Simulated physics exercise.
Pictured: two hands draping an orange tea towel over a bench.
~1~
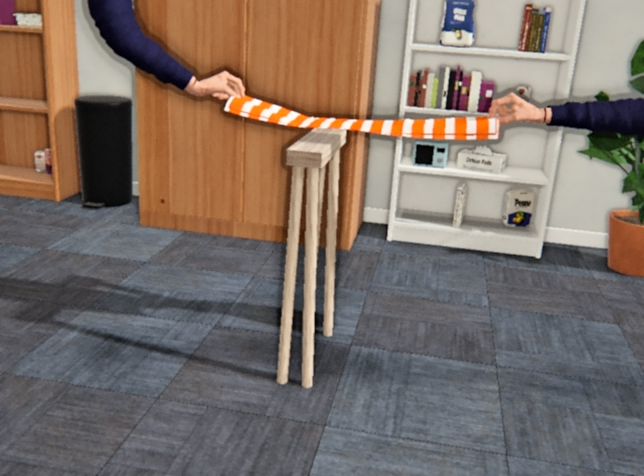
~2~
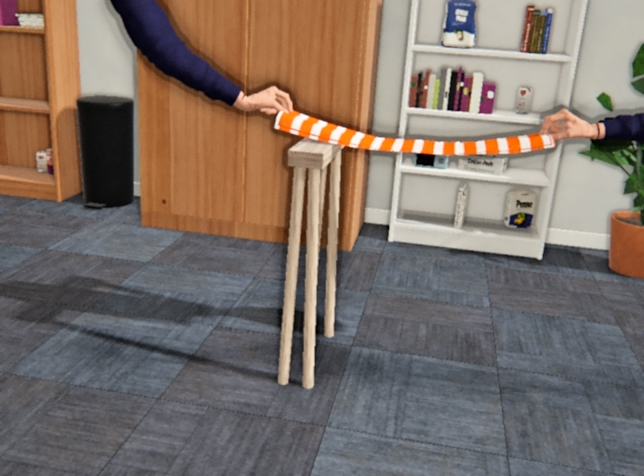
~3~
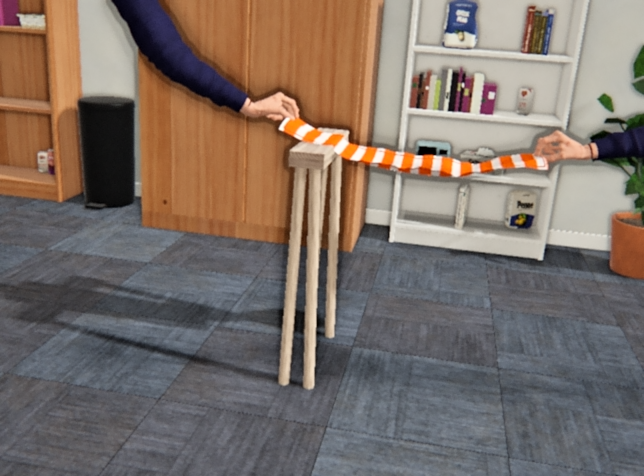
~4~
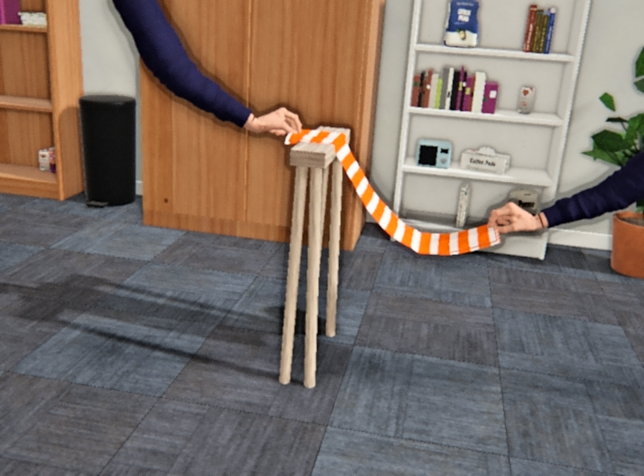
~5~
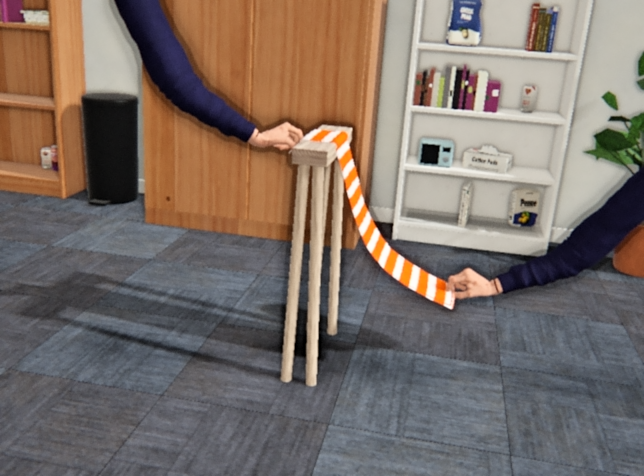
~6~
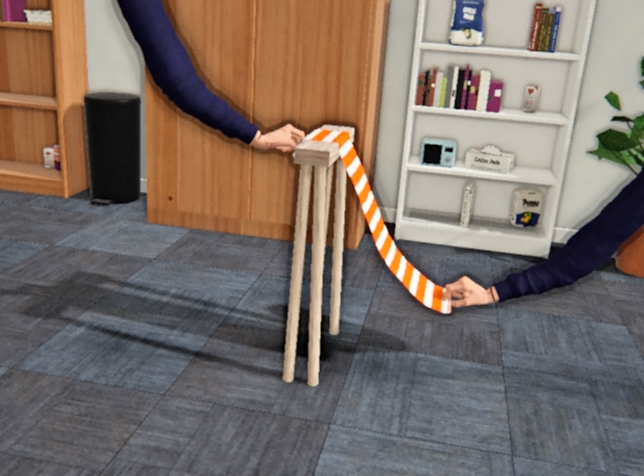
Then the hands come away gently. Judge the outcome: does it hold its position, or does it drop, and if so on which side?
It drops on the right.
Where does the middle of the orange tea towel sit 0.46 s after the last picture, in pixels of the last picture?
I'd say it's somewhere close to (362, 333) in the last view.
Then, 0.22 s later than the last view, tea towel sliding right.
Then, 0.46 s later than the last view, tea towel clear of the top and falling near (362, 333).
Then, 0.68 s later than the last view, tea towel in a heap on the floor near (359, 359).
Finally, tea towel in a heap on the floor near (359, 360). The orange tea towel runs off to the right.
